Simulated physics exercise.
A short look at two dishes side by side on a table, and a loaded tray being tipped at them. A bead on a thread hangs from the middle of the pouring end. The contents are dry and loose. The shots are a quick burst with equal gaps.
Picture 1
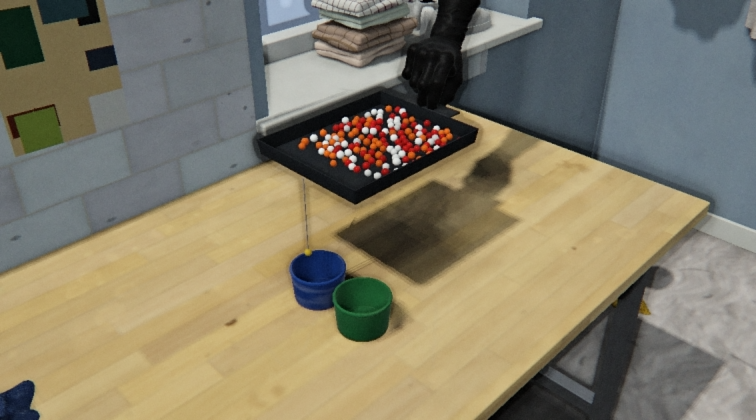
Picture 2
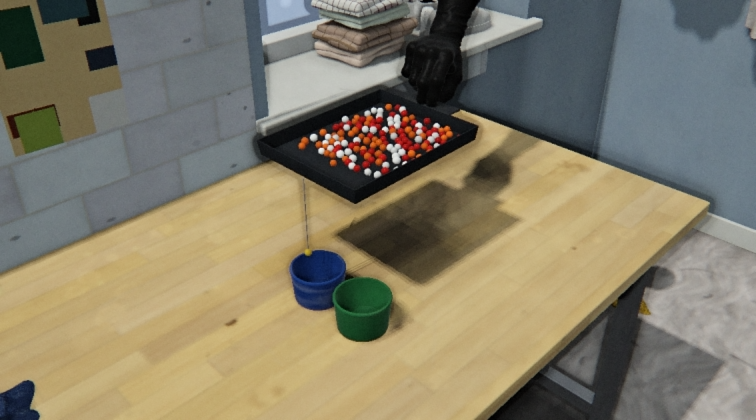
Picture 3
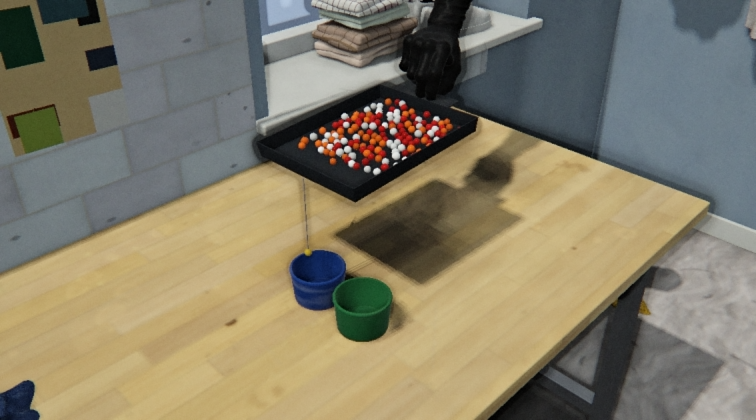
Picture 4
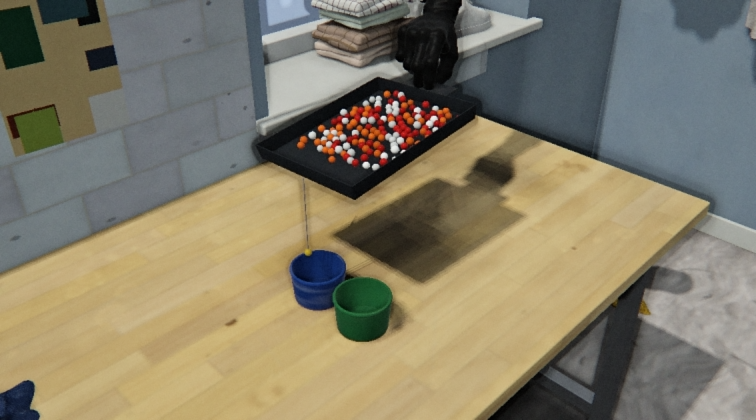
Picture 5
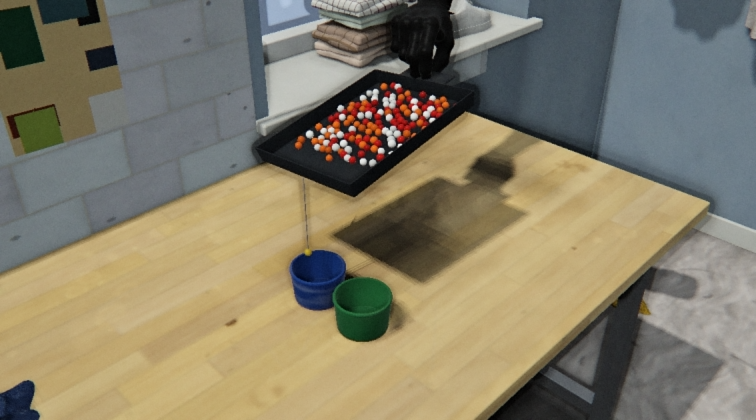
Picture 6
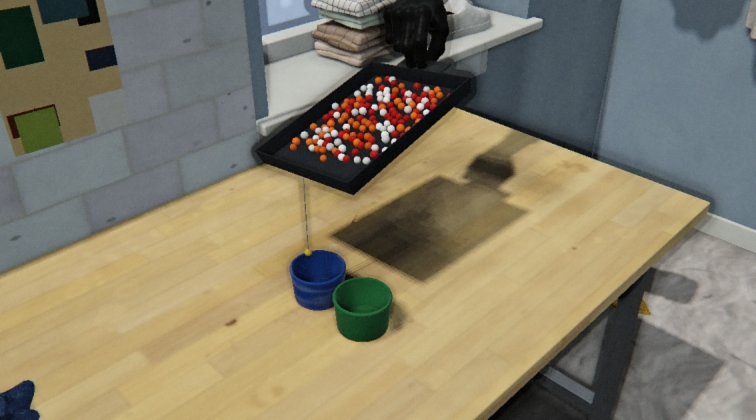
Black tray of orange, red and white beads slowly tilting, raised by a black-gloved hand, above still blue and green dishes.
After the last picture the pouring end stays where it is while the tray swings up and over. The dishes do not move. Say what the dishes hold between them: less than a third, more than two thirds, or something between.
They take less than a third between them.
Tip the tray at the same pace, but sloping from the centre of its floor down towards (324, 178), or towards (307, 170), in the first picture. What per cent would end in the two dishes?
Roughly 10 per cent, and 0 per cent.
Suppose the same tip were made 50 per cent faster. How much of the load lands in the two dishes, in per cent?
About 0 per cent.
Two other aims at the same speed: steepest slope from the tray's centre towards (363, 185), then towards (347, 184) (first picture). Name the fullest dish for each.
The first try: Right. The second: The right one.
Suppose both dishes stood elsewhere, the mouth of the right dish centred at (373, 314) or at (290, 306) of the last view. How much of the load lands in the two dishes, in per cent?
Roughly 0 per cent, and 0 per cent.
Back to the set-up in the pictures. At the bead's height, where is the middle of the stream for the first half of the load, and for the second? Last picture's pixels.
First near (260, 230), later near (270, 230).
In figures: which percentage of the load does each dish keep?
For the left dish some 0 %, for the right dish some 0 %.
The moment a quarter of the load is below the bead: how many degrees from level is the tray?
At about 95°.
Shortly afterwards, tray tipped steeply; all but a few on the tray; a little in the air.
Next, tray tipped right over; near half on the tray; near a quarter outside both; near a quarter in the air.
Some moments later, tray tipped past a quarter turn; the whole lot outside both.
In the end, tray tipped past a quarter turn; none at all in the right dish; none at all in the left dish; the whole lot outside both.
